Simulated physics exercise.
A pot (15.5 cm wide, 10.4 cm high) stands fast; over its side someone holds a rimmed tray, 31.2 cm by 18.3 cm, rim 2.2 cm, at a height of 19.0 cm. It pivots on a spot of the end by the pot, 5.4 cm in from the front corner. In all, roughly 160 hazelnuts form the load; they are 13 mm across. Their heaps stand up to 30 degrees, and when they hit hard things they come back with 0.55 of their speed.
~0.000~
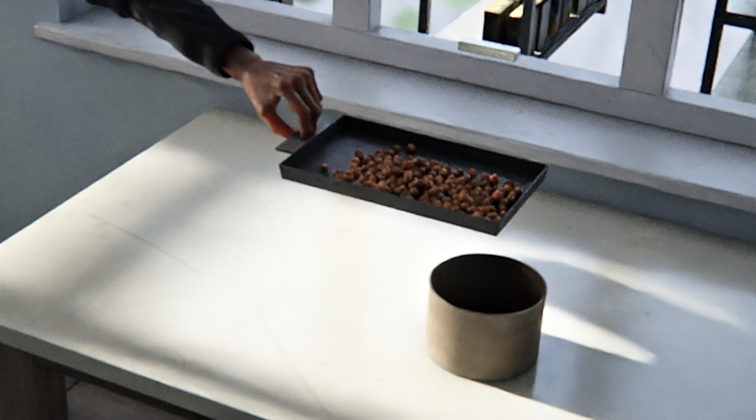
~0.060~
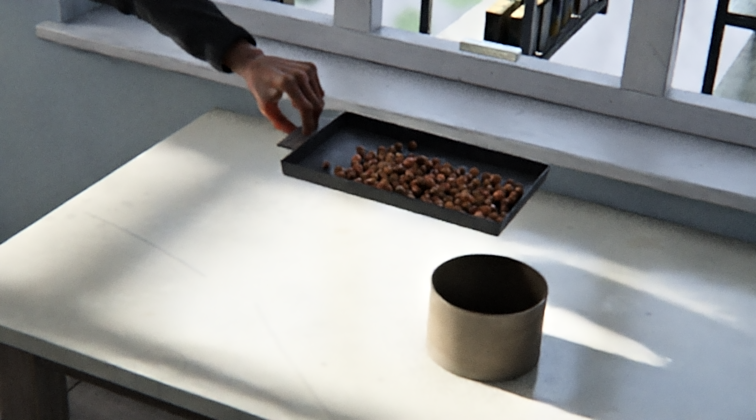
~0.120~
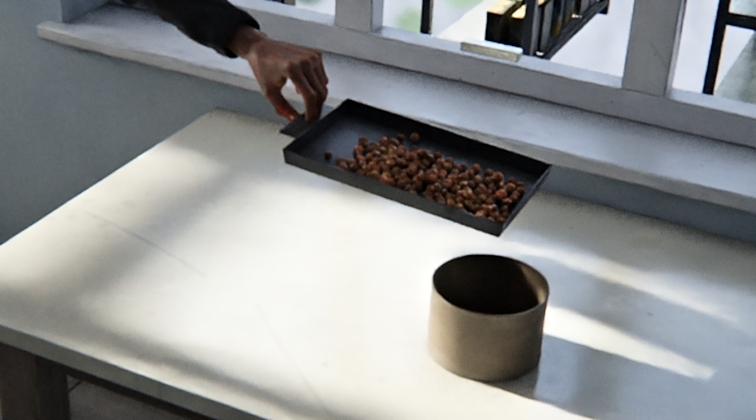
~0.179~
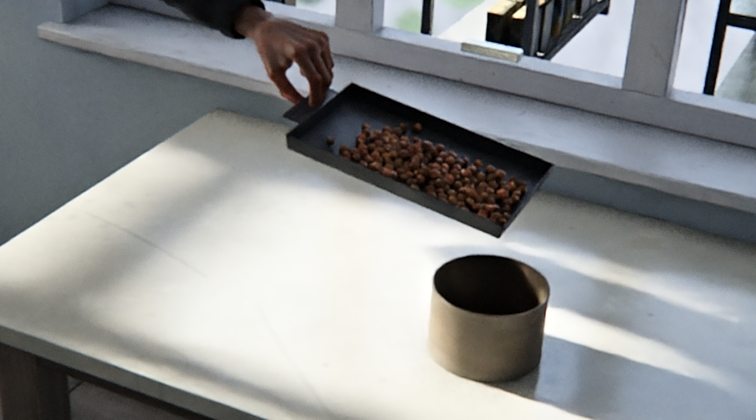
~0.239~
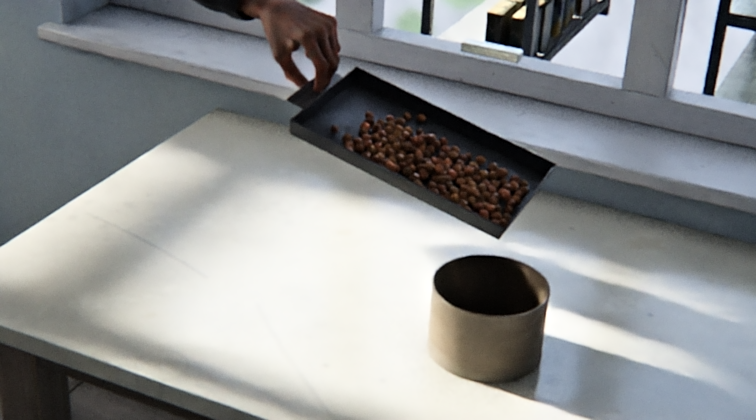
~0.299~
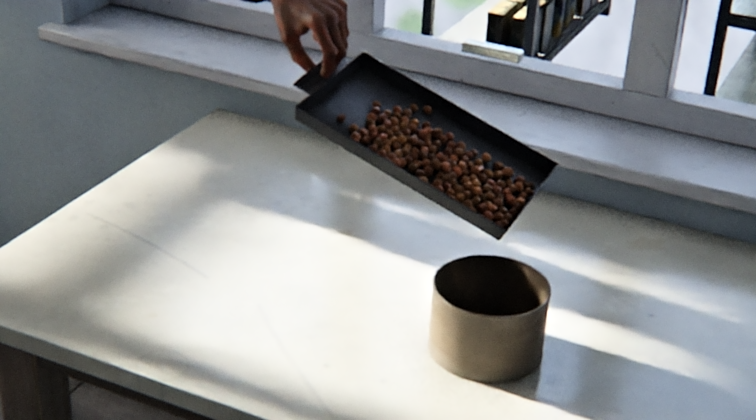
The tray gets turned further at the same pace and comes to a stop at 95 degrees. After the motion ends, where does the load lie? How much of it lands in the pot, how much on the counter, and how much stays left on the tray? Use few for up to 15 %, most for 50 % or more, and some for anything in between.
Share by place: Pot some, counter most, tray few.
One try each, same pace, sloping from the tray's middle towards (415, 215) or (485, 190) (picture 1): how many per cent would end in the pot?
60 and 10 %.
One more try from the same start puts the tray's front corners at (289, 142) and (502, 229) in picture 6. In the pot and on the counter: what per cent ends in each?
Pot 70, counter 30.
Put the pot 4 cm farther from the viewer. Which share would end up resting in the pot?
Roughly 20 per cent.
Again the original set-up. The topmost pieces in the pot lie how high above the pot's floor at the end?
Roughly 2.0 centimetres.
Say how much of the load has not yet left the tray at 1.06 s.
About 95%.
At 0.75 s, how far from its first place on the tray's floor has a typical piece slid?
I'd say close to 4 centimetres.
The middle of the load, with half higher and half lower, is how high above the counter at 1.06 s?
Around 26 cm up.
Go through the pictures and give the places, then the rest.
Tray tilt 0 degrees, front corners at (282, 164) and (498, 221); middle of the pieces at (429, 180); pot at (488, 283), in the first picture.
Tray tilt 1 degrees, front corners at (284, 160) and (499, 222); middle of the pieces at (430, 179), in the second picture.
Tray tilt 5 degrees, front corners at (286, 149) and (501, 223), lowest corner right front; middle of the pieces at (433, 174), in the third picture.
Tray tilt 9 degrees, front corners at (290, 134) and (503, 225), lowest corner right front; middle of the pieces at (435, 168), in the fourth picture.
Tray tilt 14 degrees, front corners at (294, 120) and (504, 226), lowest corner right front; middle of the pieces at (438, 163), in the fifth picture.
Tray tilt 19 degrees, front corners at (300, 107) and (505, 228), lowest corner right front; middle of the pieces at (443, 160); pot at (492, 284). The tray's pace is about 80 degrees a second, in the sixth picture.
Then, at 0.75 s, tilt 55 degrees; the tray holds 100 %, the pot 0 %.
Then, at 1.06 s, tilt 80 degrees; the tray holds 95 %, the pot 0 %.
Then, at 1.46 s, tilt 95 degrees; the tray holds 10 %, the pot 20 %.
By 2.6 s all is still; pot 35 %, counter 65 %, tray 0 %.
